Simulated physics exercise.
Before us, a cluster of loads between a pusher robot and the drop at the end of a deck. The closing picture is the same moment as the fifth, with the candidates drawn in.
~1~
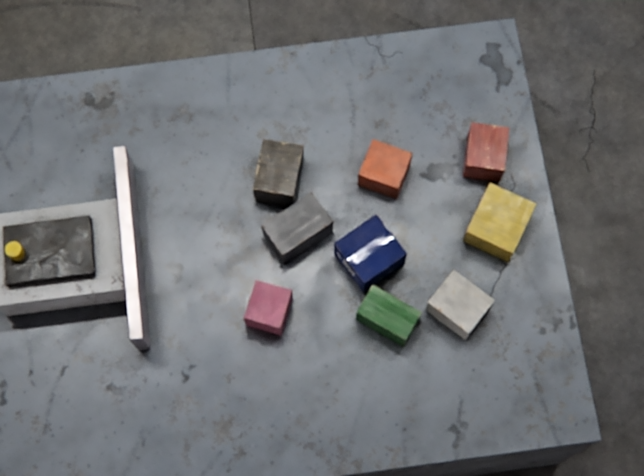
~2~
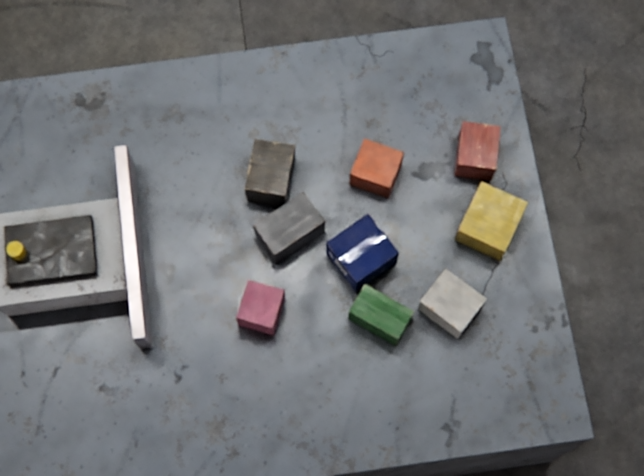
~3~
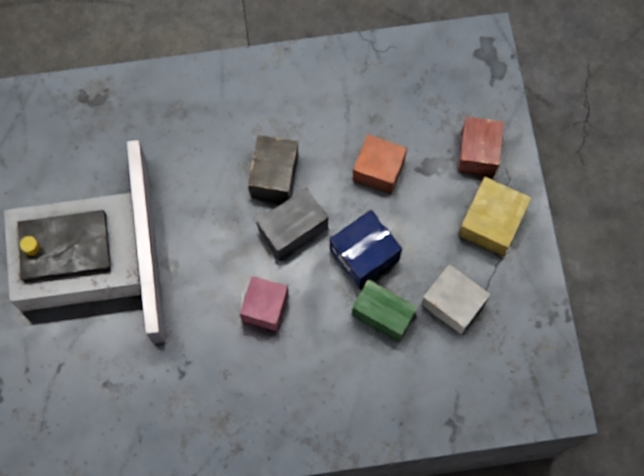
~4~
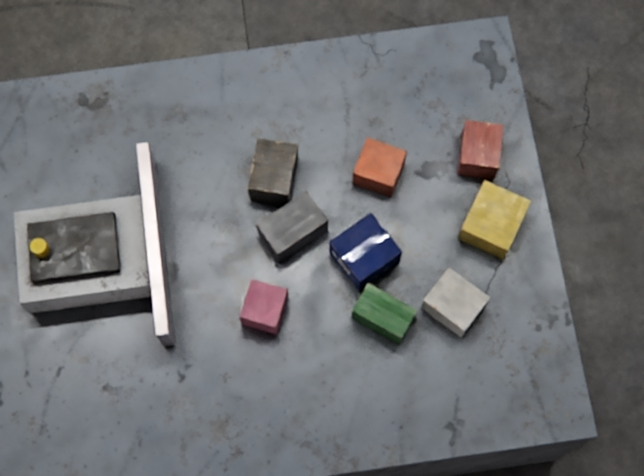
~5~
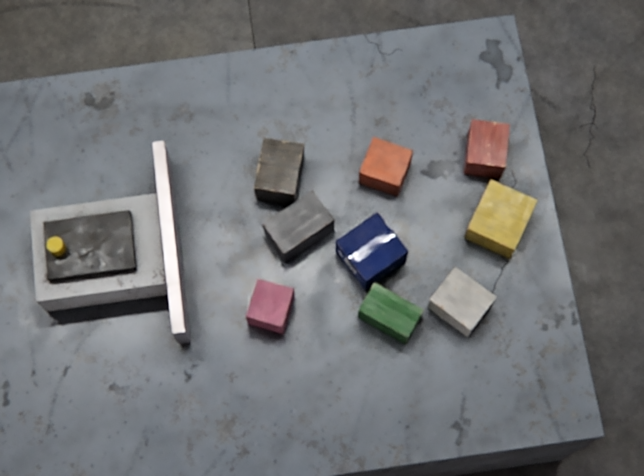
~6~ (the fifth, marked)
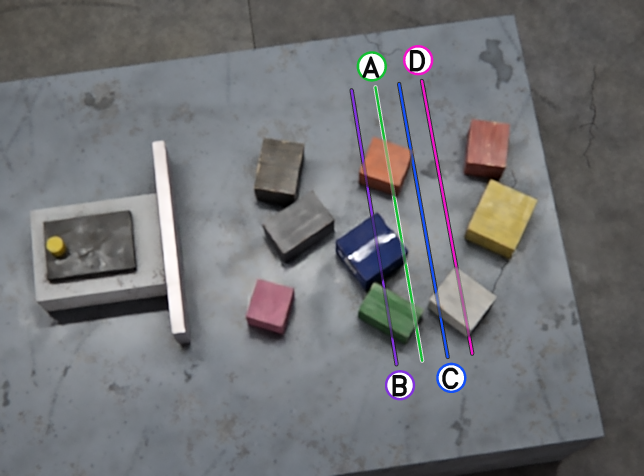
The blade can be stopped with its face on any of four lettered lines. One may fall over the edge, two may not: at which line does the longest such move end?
D is the last line within the limit.
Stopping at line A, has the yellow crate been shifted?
Yes.
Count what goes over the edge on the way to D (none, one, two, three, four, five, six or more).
By then, none.
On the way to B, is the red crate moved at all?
No.
On the marked copy, A at (398, 219); B at (373, 222); C at (422, 215); D at (446, 212).
Taking D. A third of the way, robot (199, 230); black crate (289, 168); pink crate (306, 295).
Two thirds of the way, robot (299, 216); orange crate (426, 152); green crate (425, 329).
When it is over, robot (375, 206); red crate (538, 136); yellow crate (545, 193); none fallen.
As for the rest, A is within the limit but short; B is within the limit but short; C is within the limit but short.
